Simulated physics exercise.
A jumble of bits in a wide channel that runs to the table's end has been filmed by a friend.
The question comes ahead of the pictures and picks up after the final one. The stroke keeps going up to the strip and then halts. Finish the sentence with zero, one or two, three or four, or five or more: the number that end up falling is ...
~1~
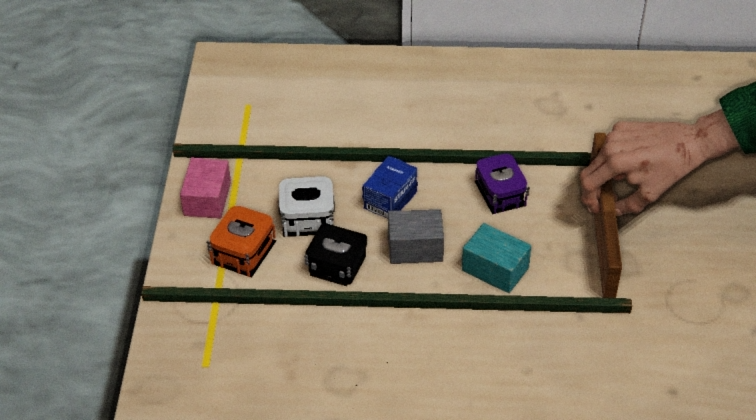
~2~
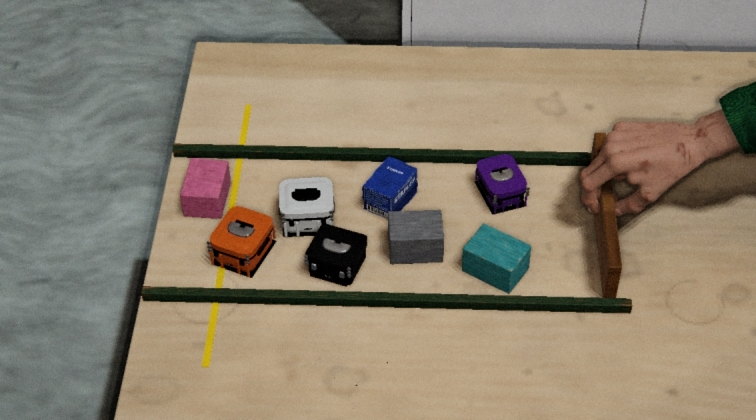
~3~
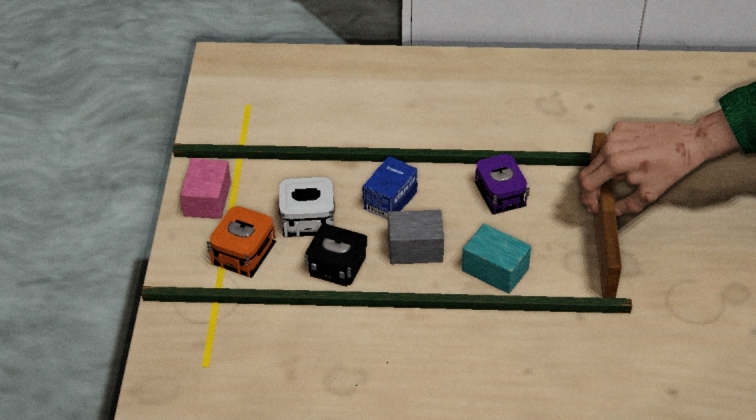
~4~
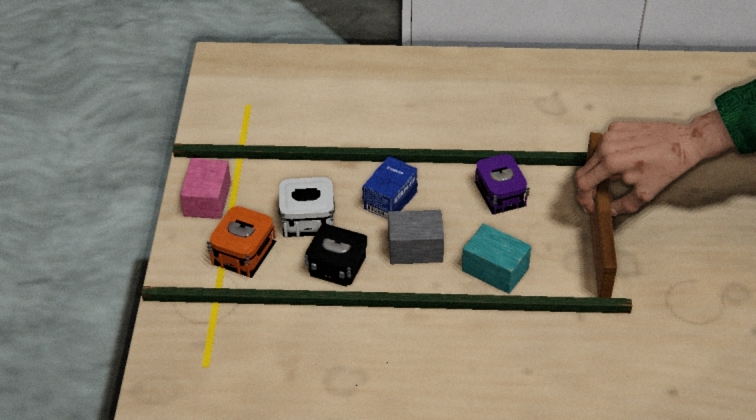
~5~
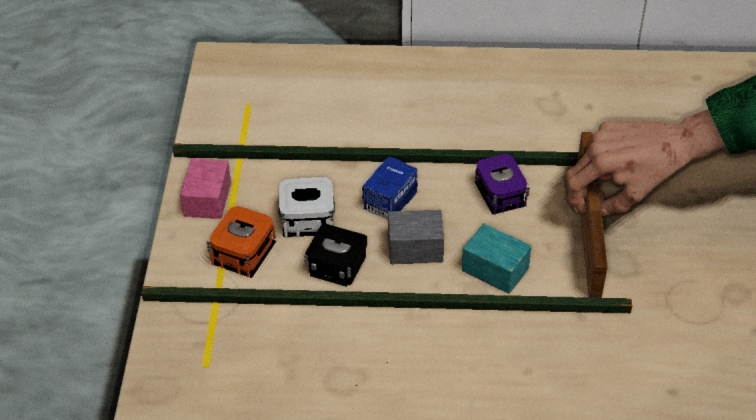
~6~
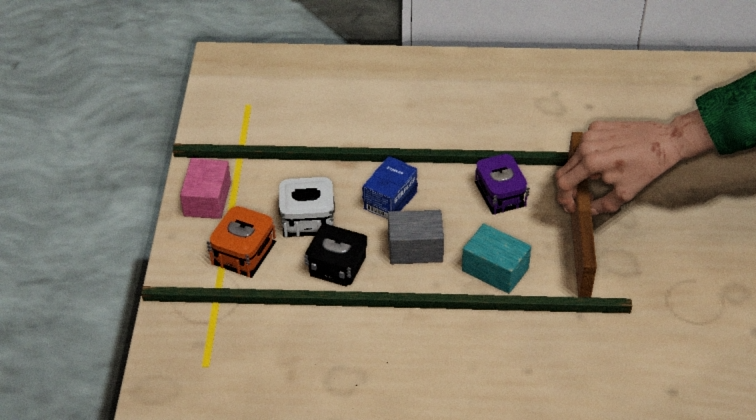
The number that end up falling is three or four.
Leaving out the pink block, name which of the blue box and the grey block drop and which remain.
Looking at the two, the blue box stays up top and the grey block stays up top.
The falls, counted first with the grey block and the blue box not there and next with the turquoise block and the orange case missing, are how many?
First try 2, second try 2.
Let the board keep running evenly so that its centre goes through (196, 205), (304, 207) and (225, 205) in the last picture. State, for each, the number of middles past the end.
Past the end: 5, 0 and 4.
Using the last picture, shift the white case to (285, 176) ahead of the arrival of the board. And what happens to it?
Result: It comes off.
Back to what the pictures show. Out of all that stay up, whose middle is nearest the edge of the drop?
Nearest at the end: The blue box.
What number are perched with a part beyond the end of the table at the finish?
That adds up to 1.
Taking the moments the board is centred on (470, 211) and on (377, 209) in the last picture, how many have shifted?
One spot: 3. Other spot: 7.
A little later, none off yet; pink block at rest near (206, 188); orange case at rest near (243, 241); white case at rest near (307, 207).
When it is over, the number that fall off is three or four; down, black case, white case, orange case and pink block.
